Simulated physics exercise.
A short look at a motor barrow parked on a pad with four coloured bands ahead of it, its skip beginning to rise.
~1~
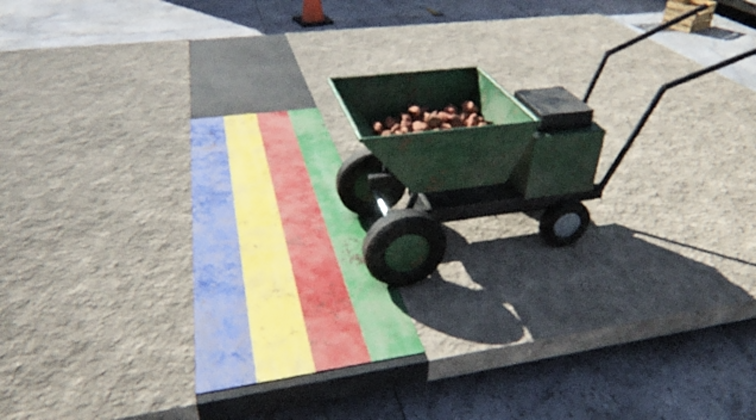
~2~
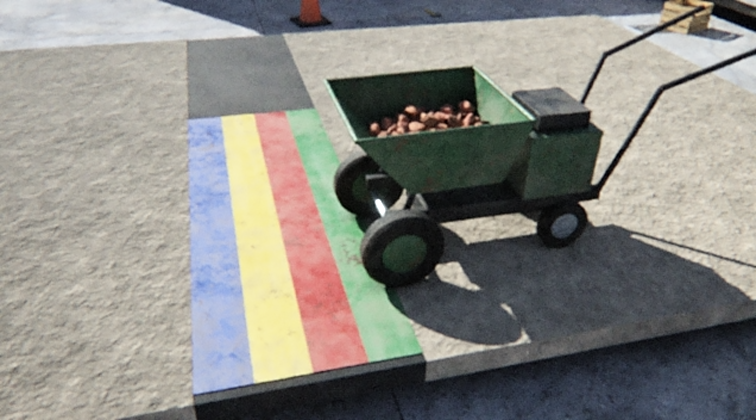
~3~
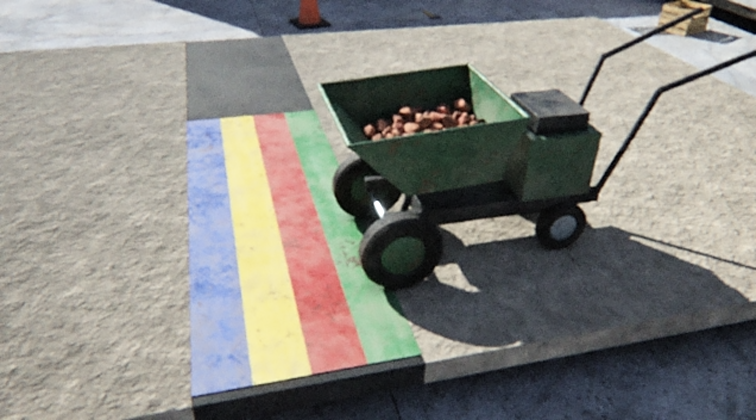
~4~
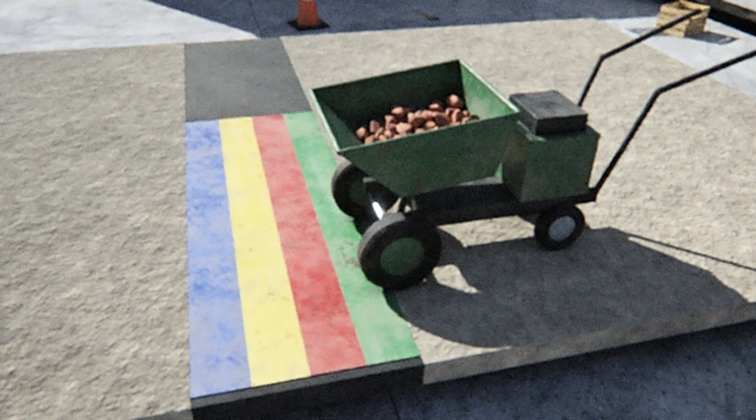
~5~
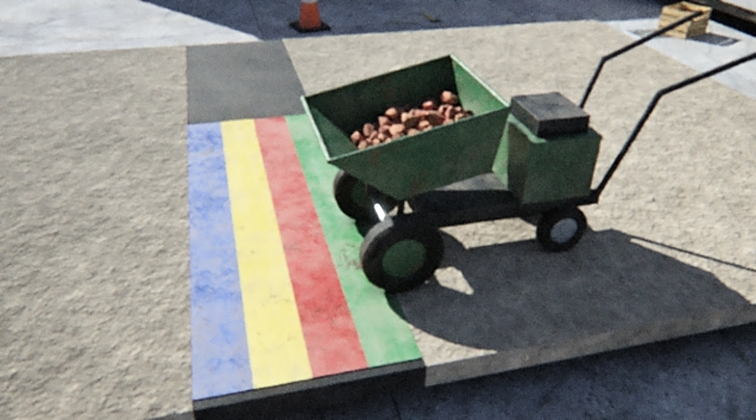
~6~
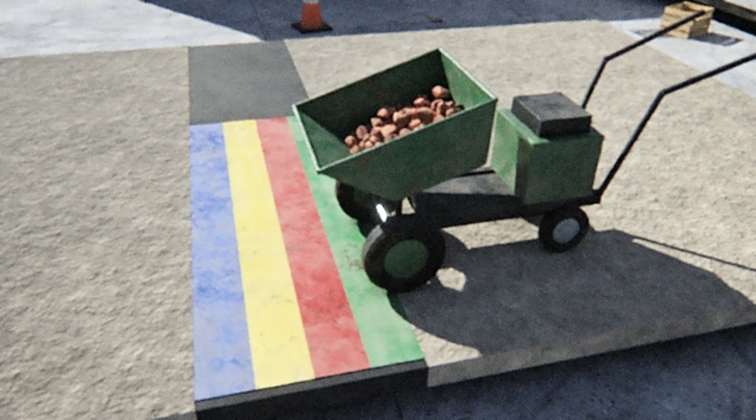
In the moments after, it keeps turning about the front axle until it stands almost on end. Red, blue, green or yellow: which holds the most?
The blue strip carries the most.
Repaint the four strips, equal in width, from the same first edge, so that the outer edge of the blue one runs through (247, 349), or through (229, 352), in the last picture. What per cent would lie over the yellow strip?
Roughly 0 per cent, and 0 per cent.
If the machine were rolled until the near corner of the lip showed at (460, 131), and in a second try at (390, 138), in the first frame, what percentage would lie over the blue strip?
About 10 and 30 per cent.
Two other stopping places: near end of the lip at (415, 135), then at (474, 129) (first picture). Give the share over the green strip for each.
About 0 and 20 per cent.
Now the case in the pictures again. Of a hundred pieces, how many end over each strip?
In per cent, green strip 0, red strip 0, yellow strip 20 and blue strip 40.
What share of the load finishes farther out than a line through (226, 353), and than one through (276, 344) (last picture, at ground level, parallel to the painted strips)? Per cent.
About 40 and 80 per cent.
Soon after the last picture, skip tipped steeply; all in the skip.
A little later, skip tipped right over; most in the skip; a small part over the yellow strip; a small part over the blue strip.
Later still, skip tipped right over; about a quarter in the skip; about a quarter over the yellow strip; about a third over the blue strip; about a quarter off the paint.
At rest, skip tipped right over; about a quarter in the skip; none over the green strip; none over the red strip; about a quarter over the yellow strip; about a third over the blue strip; about a quarter off the paint.
